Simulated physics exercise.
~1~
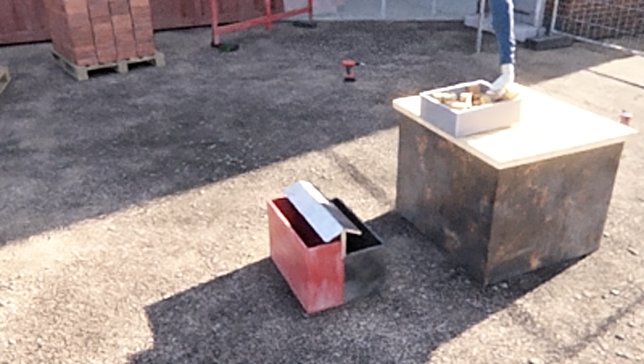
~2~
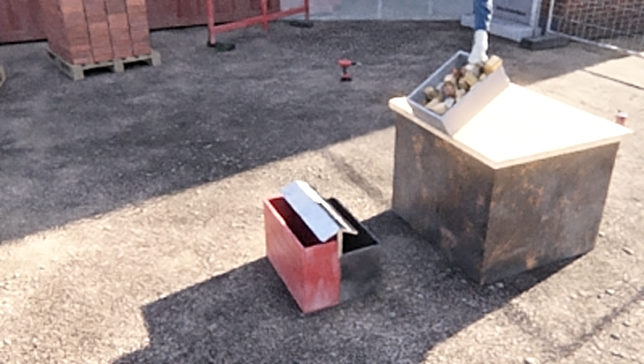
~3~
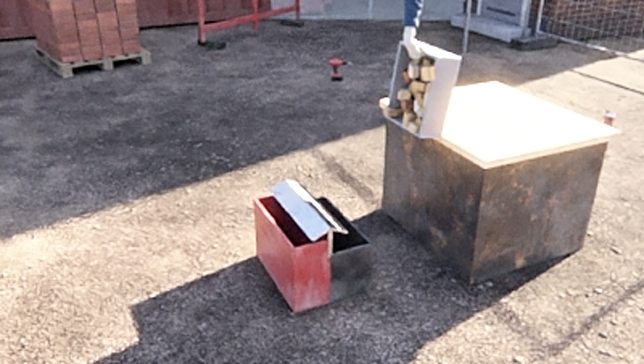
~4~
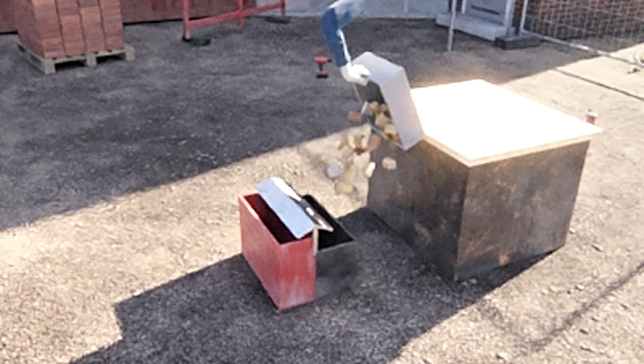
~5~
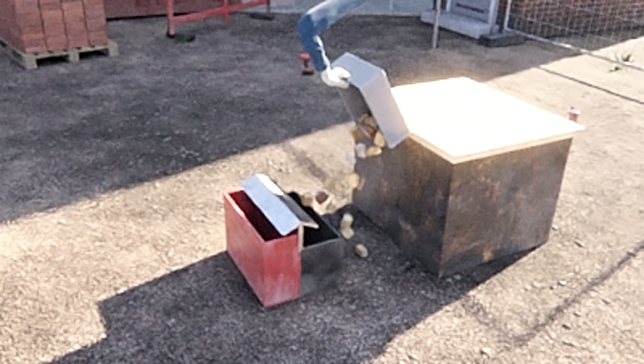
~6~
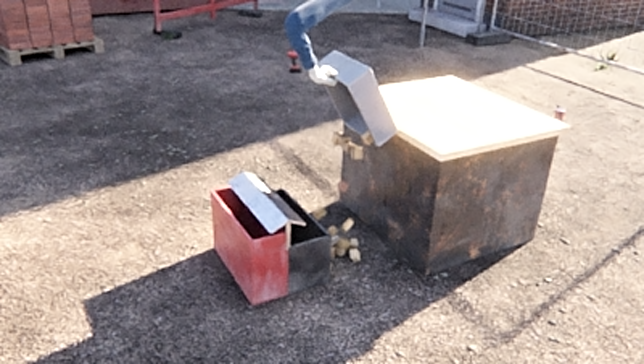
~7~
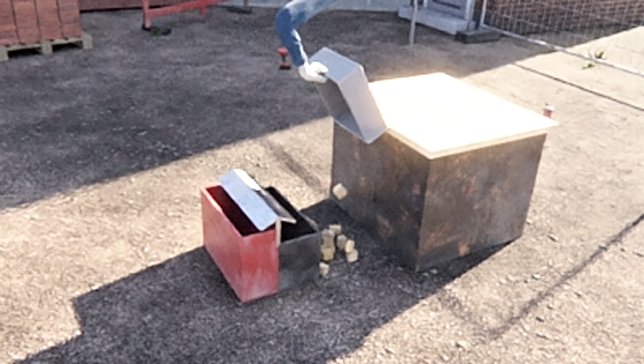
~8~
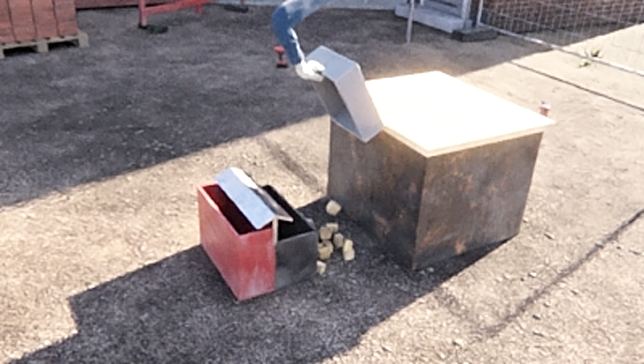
A blue arm tips wooden blocks from a grey box, and many land beside the trough.
